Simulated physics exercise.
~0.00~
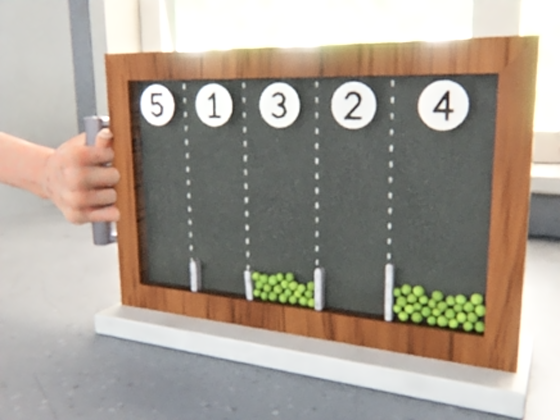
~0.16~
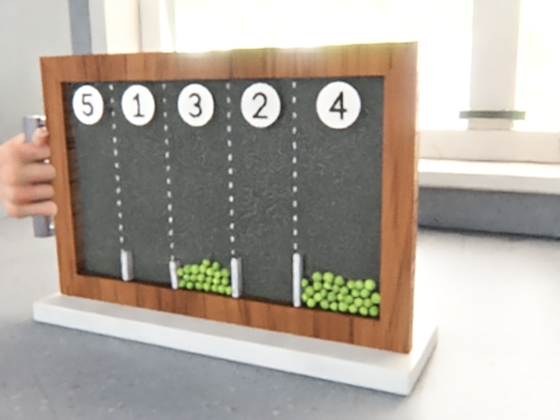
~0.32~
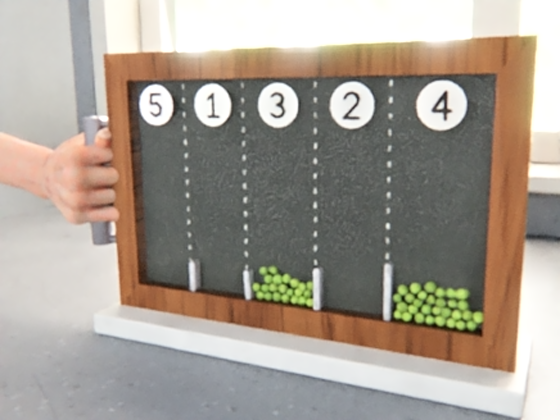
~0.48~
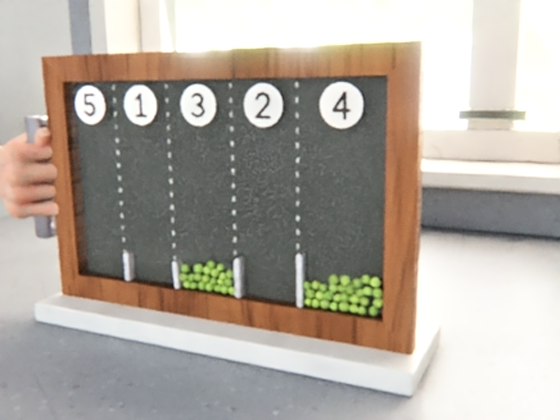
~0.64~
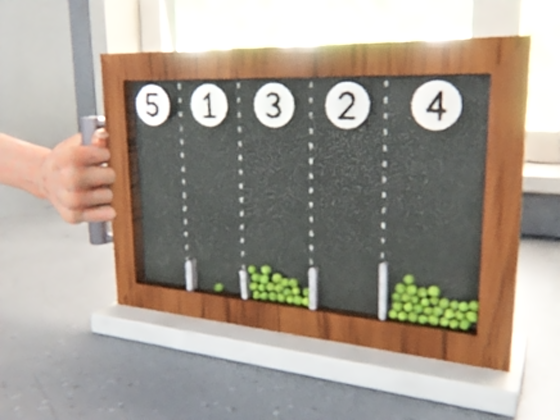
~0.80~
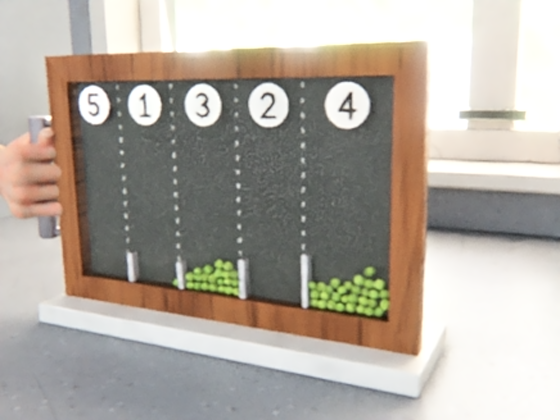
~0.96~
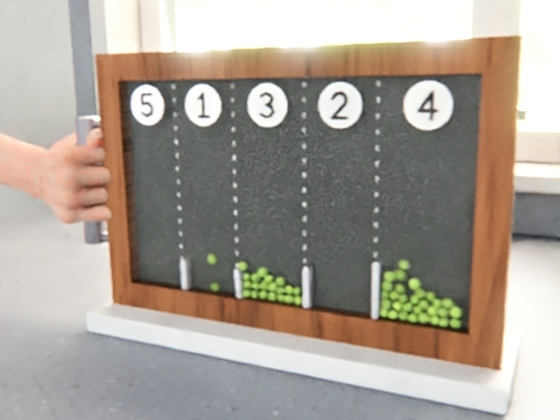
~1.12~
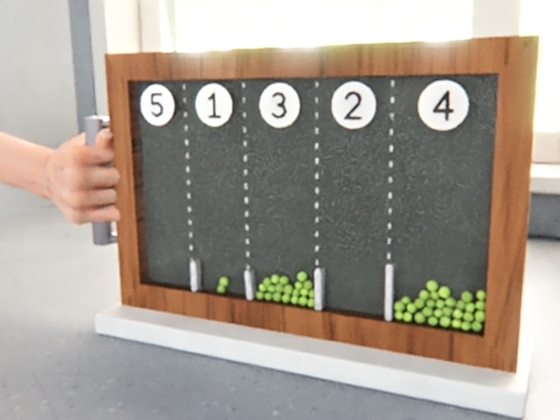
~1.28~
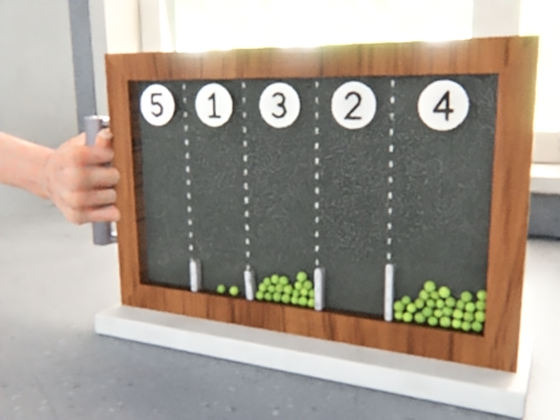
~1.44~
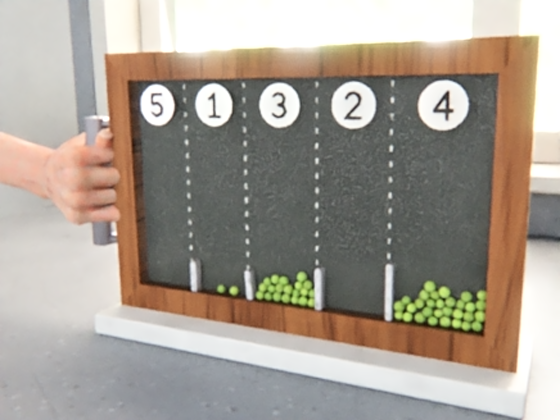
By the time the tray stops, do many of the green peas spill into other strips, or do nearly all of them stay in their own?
Nearly all of them stay in their own strips. Only a couple of peas end up over the low divider, in the strip to the left of the middle pile.
